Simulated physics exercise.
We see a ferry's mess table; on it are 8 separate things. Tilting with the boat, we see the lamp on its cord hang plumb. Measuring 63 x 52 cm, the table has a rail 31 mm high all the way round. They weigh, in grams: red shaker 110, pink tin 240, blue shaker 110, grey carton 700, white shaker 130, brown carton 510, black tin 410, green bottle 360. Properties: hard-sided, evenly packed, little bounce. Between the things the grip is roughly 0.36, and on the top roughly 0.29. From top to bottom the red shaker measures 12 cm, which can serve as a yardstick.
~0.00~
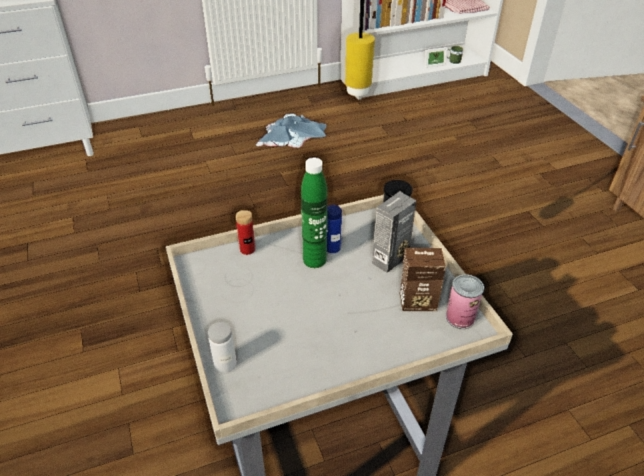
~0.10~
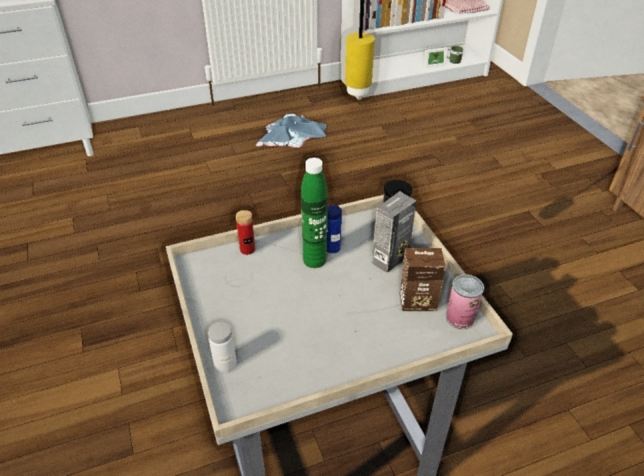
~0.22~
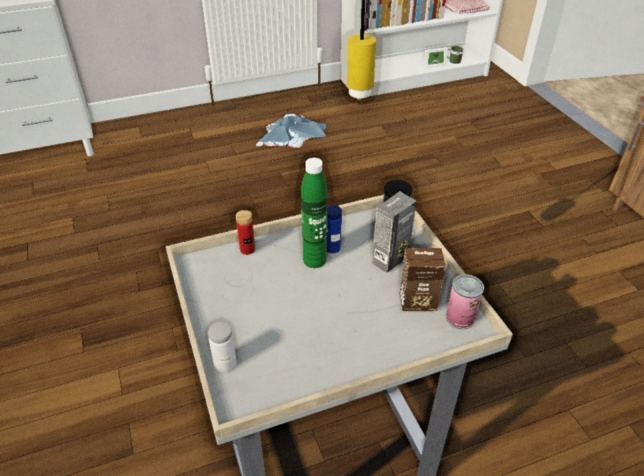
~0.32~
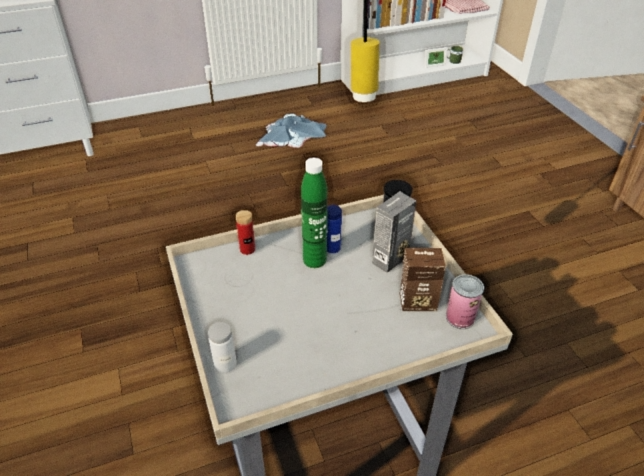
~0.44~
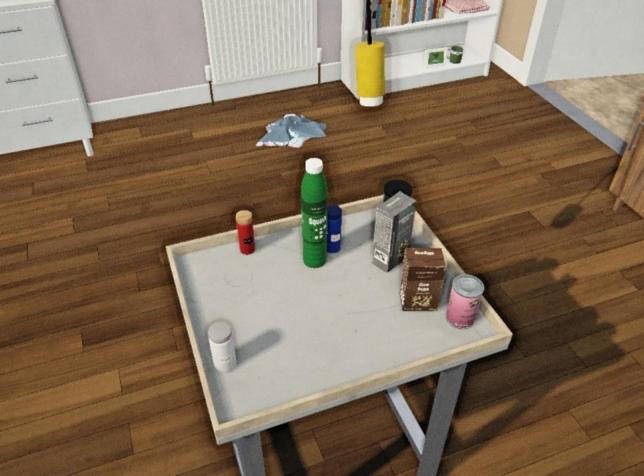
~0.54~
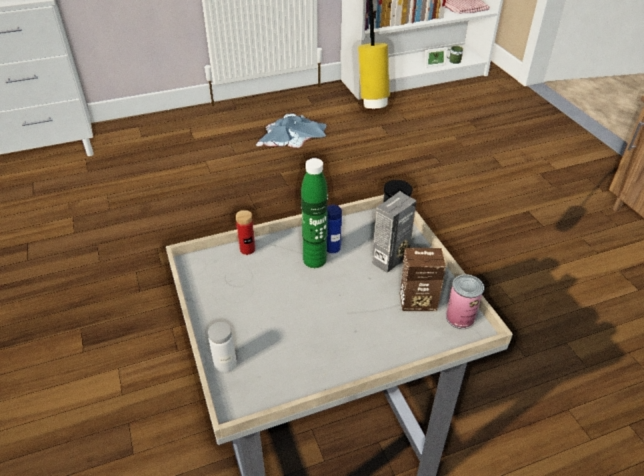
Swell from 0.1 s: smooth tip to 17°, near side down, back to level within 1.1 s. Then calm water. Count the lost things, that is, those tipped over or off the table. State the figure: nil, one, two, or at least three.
The figure is one.
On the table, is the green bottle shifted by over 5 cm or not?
As for the green bottle, it gets displaced.
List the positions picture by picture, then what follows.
In the first frame, boat level; red shaker (246, 233); pink tin (464, 302).
In the second frame, boat level; white shaker (223, 348); brown carton (422, 280).
In the third frame, floor tilted 2°, near side down; green bottle (314, 215).
In the fourth frame, floor tilted 6°, near side down; blue shaker (333, 230); grey carton (393, 233).
In the fifth frame, floor tilted 12°, near side down; white shaker (223, 348); brown carton (422, 280).
In the sixth frame, floor tilted 15°, near side down; red shaker (246, 233); pink tin (464, 302).
Around 0.94 s, floor tilted 8°, near side down; green bottle tipped 45° against what carries it.
Around 1.04 s, floor tilted 3°, near side down; green bottle on its side.
Finally (1.7 s), on their side or leaning hard on the table, green bottle; the other 7 still in place (within 5 cm). In the last view, red shaker near (246, 233), pink tin near (465, 303).
